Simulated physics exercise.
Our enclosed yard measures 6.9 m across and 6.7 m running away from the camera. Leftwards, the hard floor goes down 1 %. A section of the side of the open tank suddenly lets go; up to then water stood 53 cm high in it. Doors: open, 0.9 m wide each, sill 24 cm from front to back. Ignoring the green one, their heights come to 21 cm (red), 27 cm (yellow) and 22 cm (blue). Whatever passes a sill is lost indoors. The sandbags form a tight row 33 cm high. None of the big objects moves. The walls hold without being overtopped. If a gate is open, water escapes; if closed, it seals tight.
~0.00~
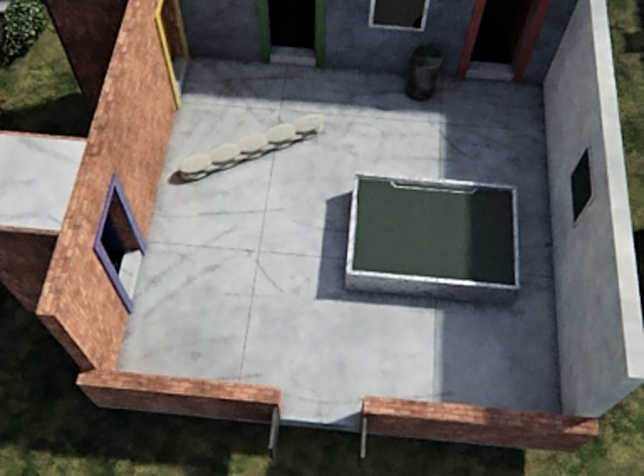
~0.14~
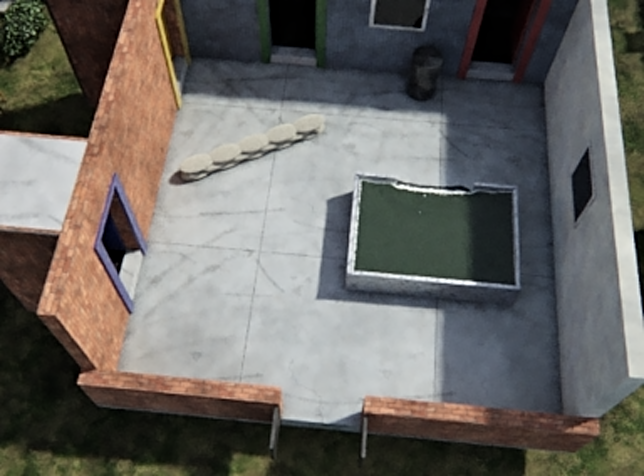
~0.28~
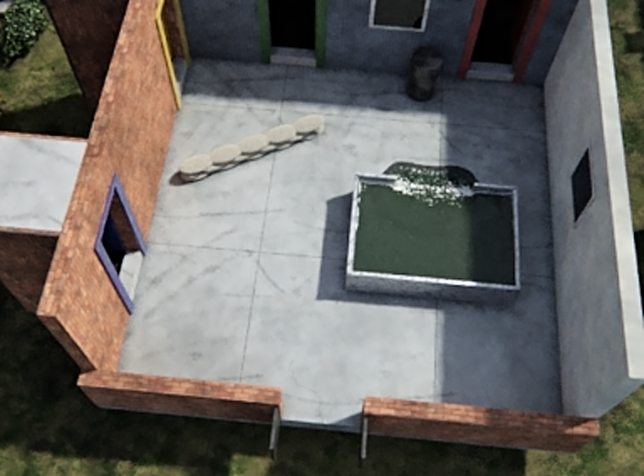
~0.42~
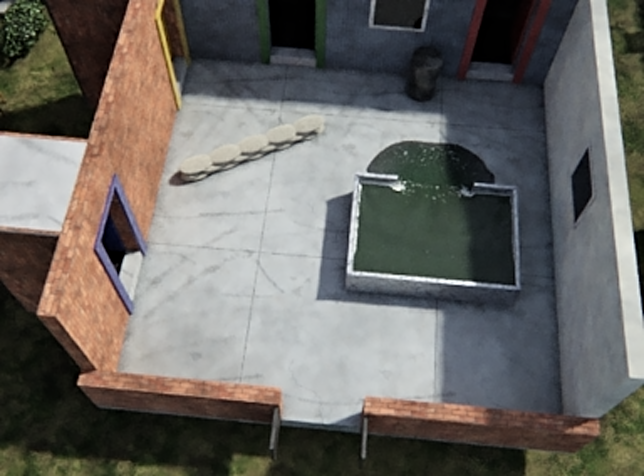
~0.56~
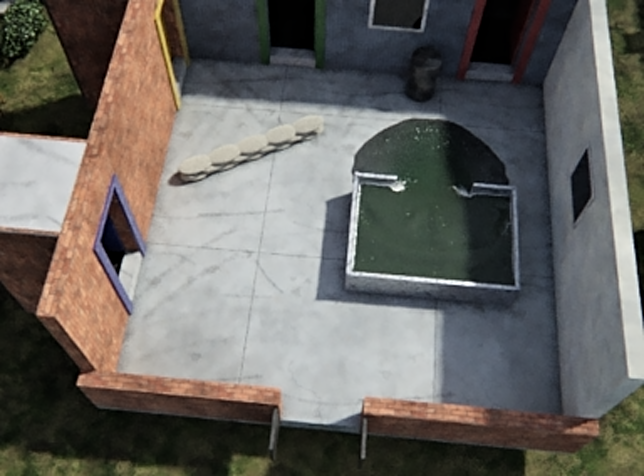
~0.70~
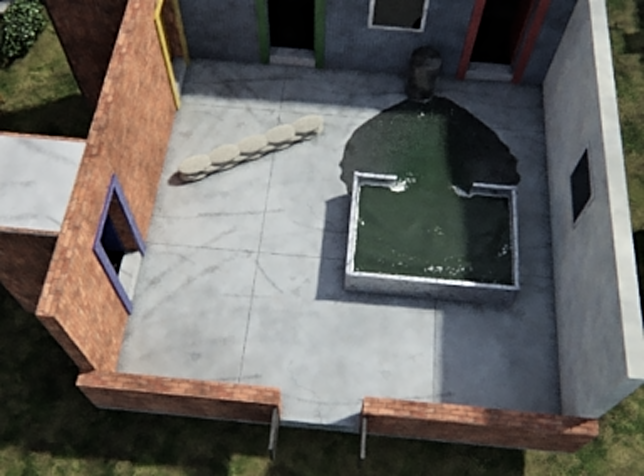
In an enclosed yard, water pours from an open tank's far side and spreads across the floor.
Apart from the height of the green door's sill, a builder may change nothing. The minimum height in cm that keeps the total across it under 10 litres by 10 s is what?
It is close to 10 cm.
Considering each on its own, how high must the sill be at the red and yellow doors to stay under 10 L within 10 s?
Roughly 24 cm for the red door and roughly 18 cm for the yellow door.
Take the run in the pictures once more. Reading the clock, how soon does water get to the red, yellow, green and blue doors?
Red 1.1 seconds, yellow 2.6 seconds, green 1.8 seconds, blue 5.0 seconds.
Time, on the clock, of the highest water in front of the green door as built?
Around 10.0 s, give or take.
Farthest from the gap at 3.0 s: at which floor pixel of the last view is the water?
In the last picture, around (189, 58).
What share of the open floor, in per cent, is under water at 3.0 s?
Roughly 30 percent.
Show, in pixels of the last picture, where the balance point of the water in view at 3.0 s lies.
The water's centre is at about (418, 167).
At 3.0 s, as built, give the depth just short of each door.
Depth (cm): Red 24 / yellow 16 / green 12 / blue 0.
After 1.4 s water covers 20 % of the floor, deepest (32 cm) near (418, 105); it has not reached the green door.
After 3.0 s water covers 30 % of the floor, deepest (29 cm) near (531, 84); 12 cm at the green door, 0 litres in over its 21 cm sill.
After 10.0 s water covers 85 % of the floor, deepest (16 cm) near (184, 79); 15 cm at the green door, 0 litres in over its 21 cm sill.
At the green door as built, the water arrived by 1.8 s and peaked near 15 cm at 9.8 s.
With a sill of 8.5 cm, 17 litres would have come in within the 10 s; with 11.5 cm, 5 litres. So under 10 litres takes about 10 cm.
